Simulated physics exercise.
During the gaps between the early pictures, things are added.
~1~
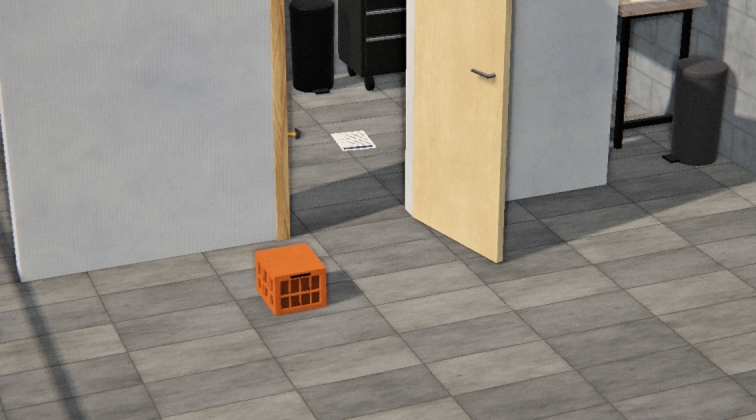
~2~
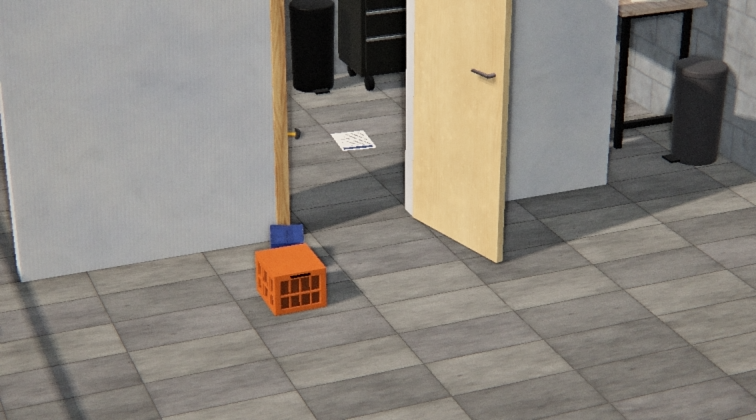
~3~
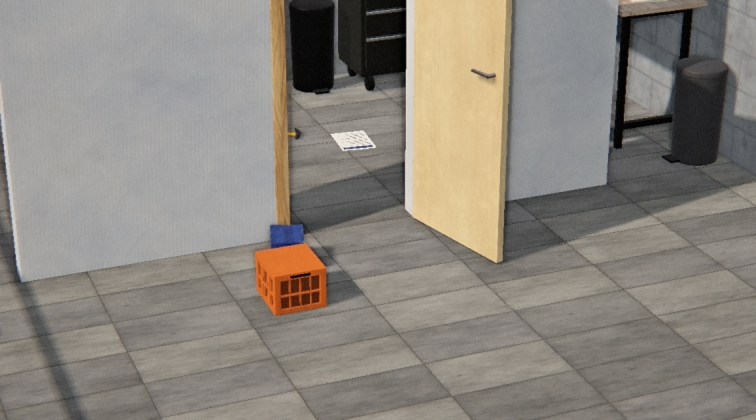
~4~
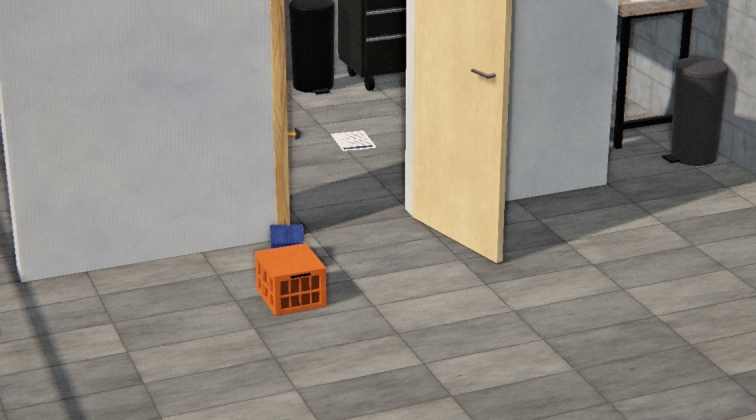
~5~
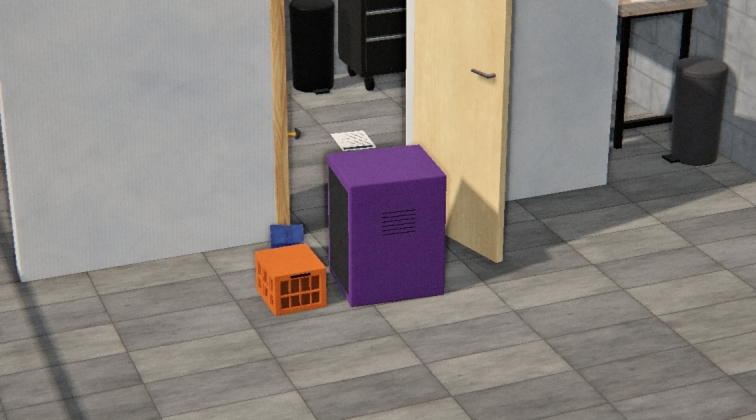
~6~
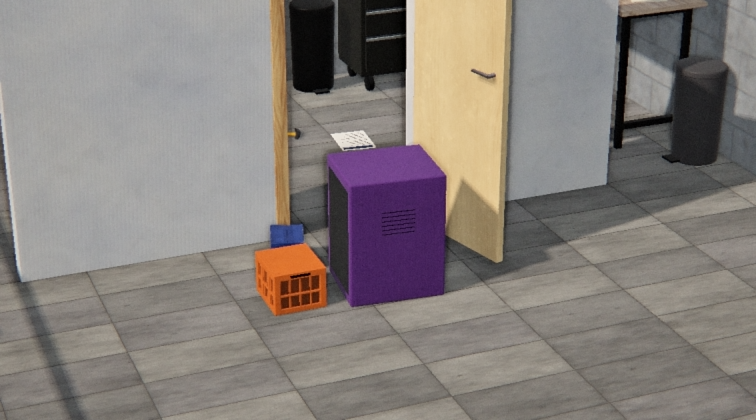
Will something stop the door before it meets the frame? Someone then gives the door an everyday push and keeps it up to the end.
Yes, it gets stopped.
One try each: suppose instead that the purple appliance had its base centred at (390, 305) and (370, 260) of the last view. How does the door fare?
Well, the first time the door completes its swing, and the second time it halts partway.
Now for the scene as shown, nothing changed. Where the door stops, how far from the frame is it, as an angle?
Near 75° open.
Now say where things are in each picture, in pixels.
In the first frame, door wide open and still; orange crate (291, 279).
In the second frame, door wide open and still; orange crate (291, 279).
In the third frame, door wide open and still; orange crate (291, 279).
In the fourth frame, door wide open and still; orange crate (291, 279).
In the fifth frame, door wide open and still; orange crate (291, 279).
In the sixth frame, door wide open and still; purple appliance (386, 225); orange crate (291, 279).
Then, 0.50 s on from there, door 91° open.
Then, 0.70 s on from there, door 79° open.
In the end, door 75° open; all 3 unmoved. At the end, from the last picture's camera, purple appliance near (385, 224).
